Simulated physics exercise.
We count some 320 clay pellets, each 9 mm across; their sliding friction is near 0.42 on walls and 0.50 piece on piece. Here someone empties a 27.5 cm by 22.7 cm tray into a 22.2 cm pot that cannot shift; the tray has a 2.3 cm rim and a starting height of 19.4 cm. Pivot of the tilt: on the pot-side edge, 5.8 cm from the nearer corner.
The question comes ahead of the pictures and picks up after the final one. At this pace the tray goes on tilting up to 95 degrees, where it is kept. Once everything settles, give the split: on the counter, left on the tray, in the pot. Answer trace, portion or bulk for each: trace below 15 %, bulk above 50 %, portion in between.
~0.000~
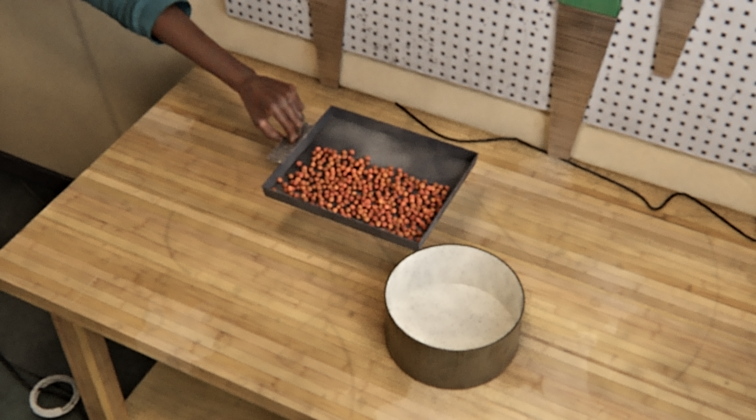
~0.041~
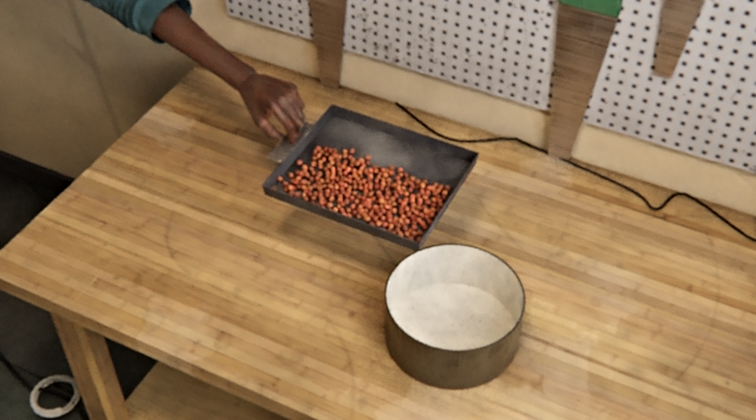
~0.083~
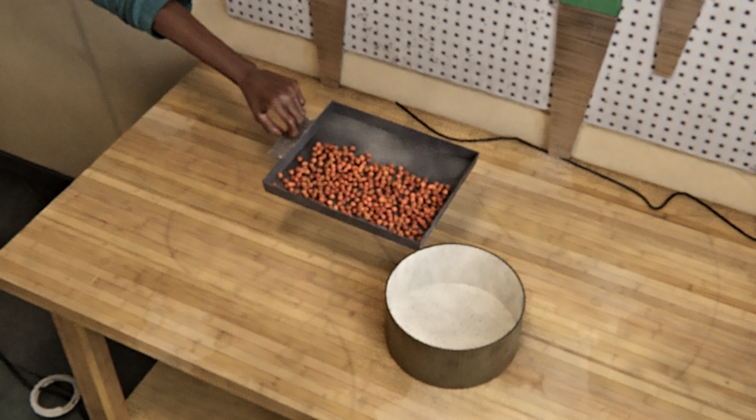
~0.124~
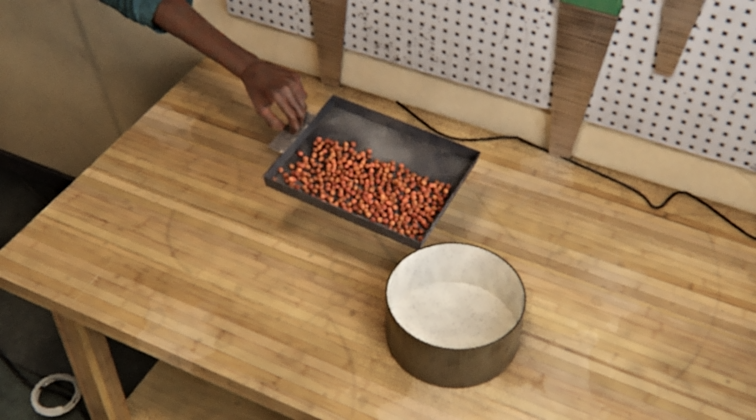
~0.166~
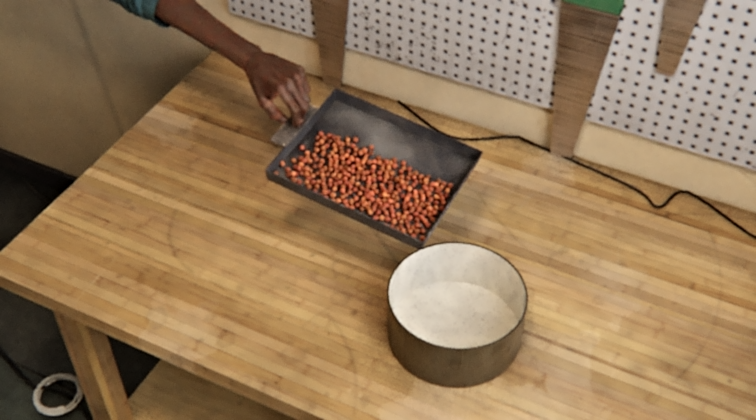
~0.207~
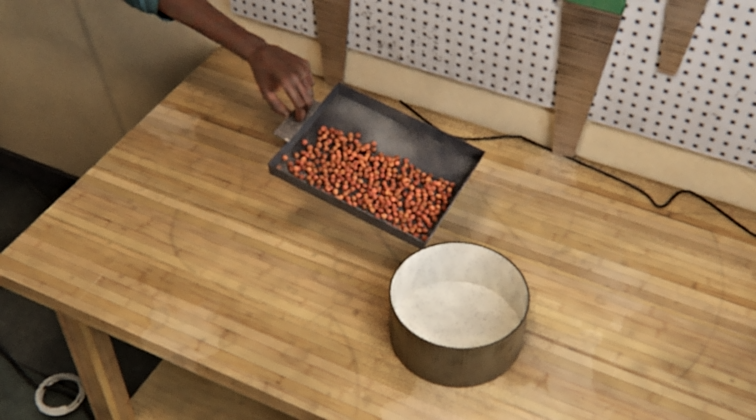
Counter: Portion. Tray: Trace. Pot: Bulk.
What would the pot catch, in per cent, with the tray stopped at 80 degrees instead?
Roughly 10 %.
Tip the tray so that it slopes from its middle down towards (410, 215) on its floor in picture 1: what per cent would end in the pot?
About 100 per cent.
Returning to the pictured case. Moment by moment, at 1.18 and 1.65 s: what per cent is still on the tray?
Close to 100 at the first time and 35 at the second.
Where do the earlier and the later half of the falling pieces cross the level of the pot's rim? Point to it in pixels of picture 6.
First half close to (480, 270), second half close to (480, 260).
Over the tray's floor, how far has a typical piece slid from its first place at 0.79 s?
Roughly 6 cm.
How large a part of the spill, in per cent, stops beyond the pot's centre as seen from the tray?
I'd put it close to 70 per cent.
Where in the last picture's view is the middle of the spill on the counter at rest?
Spill centre at rest: About (514, 271).
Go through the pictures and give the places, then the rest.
The first frame shows tray tilt 0 degrees, front corners at (264, 186) and (418, 242); middle of the pieces at (365, 191); pot at (455, 295).
The second frame shows tray tilt 0 degrees, front corners at (265, 185) and (419, 242); middle of the pieces at (366, 191).
The third frame shows tray tilt 2 degrees, front corners at (265, 181) and (419, 241); middle of the pieces at (366, 189).
The fourth frame shows tray tilt 4 degrees, front corners at (266, 175) and (420, 241), lowest corner right front; middle of the pieces at (367, 186).
The fifth frame shows tray tilt 7 degrees, front corners at (268, 169) and (423, 241), lowest corner right front; middle of the pieces at (369, 182).
The sixth frame shows tray tilt 10 degrees, front corners at (271, 164) and (425, 241), lowest corner right front; middle of the pieces at (371, 180); pot at (459, 293). Its pace works out near 70 degrees a second.
After 0.79 s, tilt 50 degrees; the tray holds 100 %, the pot 0 %.
After 1.18 s, tilt 77 degrees; the tray holds 100 %, the pot 0 %.
After 1.65 s, tilt 95 degrees; the tray holds 35 %, the pot 35 %.
In the end, at 2.8 s, counter 30 %, tray 0 %, pot 70 %.
